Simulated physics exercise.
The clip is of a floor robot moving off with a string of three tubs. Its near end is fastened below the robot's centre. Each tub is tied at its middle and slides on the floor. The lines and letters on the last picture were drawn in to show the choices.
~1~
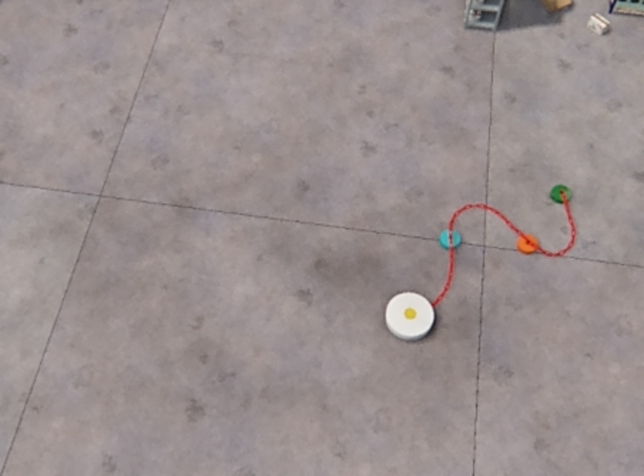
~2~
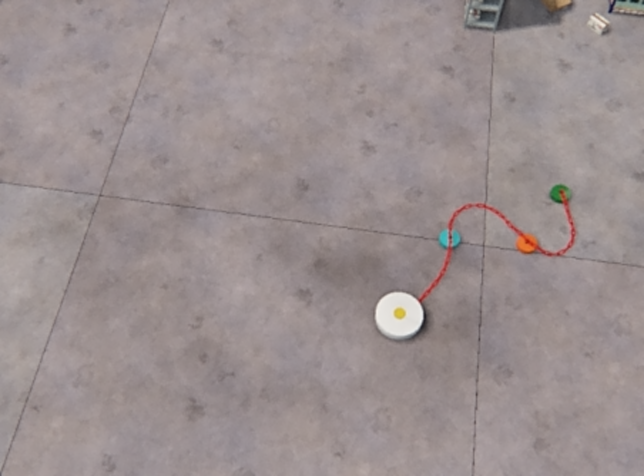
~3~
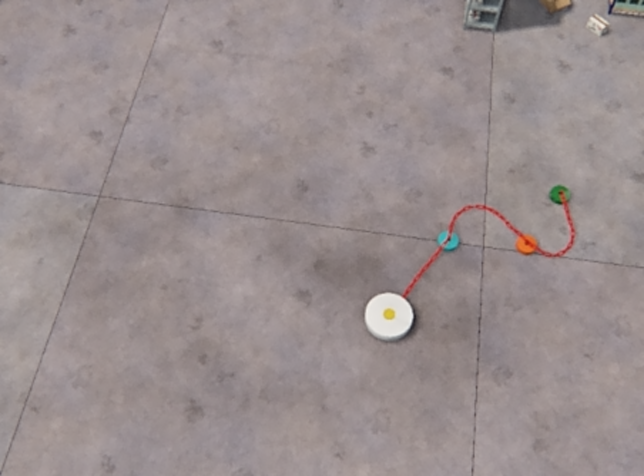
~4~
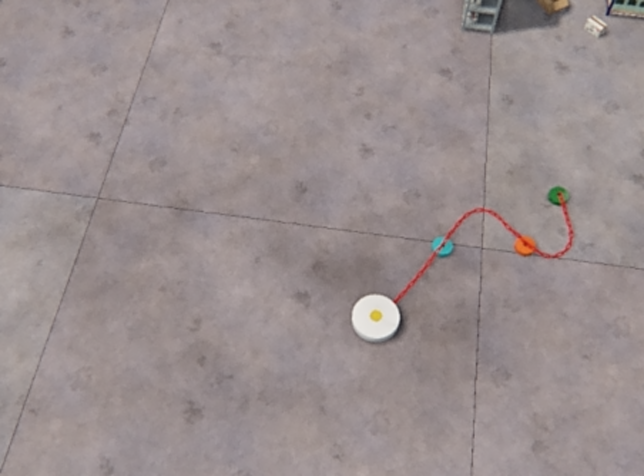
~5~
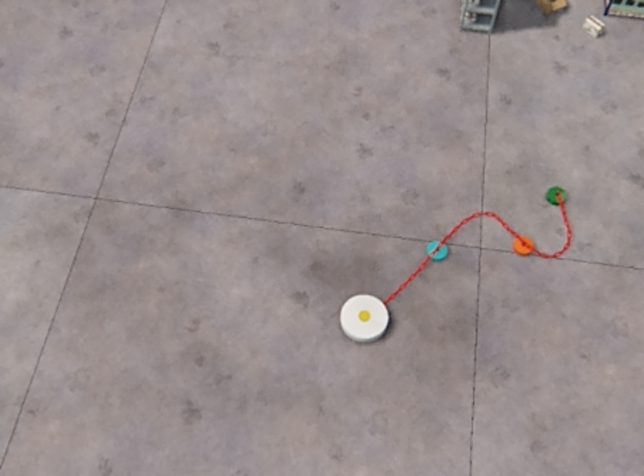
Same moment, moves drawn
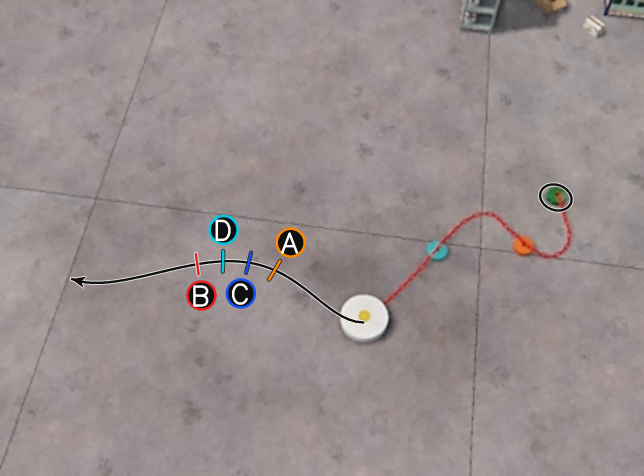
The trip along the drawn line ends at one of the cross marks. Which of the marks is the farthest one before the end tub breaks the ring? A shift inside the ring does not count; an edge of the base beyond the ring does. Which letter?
Up to mark C.
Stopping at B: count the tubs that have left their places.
Three.
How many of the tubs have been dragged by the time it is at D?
Three.
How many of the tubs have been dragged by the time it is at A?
Two.
On the marked copy, A at (275, 270); B at (197, 264); C at (249, 263); D at (223, 261); the ring at (556, 197); the route from (364, 323) via (227, 261) to (72, 279).
Following C. Soon after the start, robot (322, 299); green tub (557, 196); orange tub (523, 246); turquoise tub (421, 262).
Later, robot (285, 272); green tub (557, 196); orange tub (516, 247); turquoise tub (394, 266).
In the end, robot (248, 259); green tub (557, 196); orange tub (482, 252); turquoise tub (357, 263); the ringed tub at the far end is still in its ring.
As for the rest, A is safe but short; B drags the last tub to (530, 209); D drags the last tub to (547, 201).
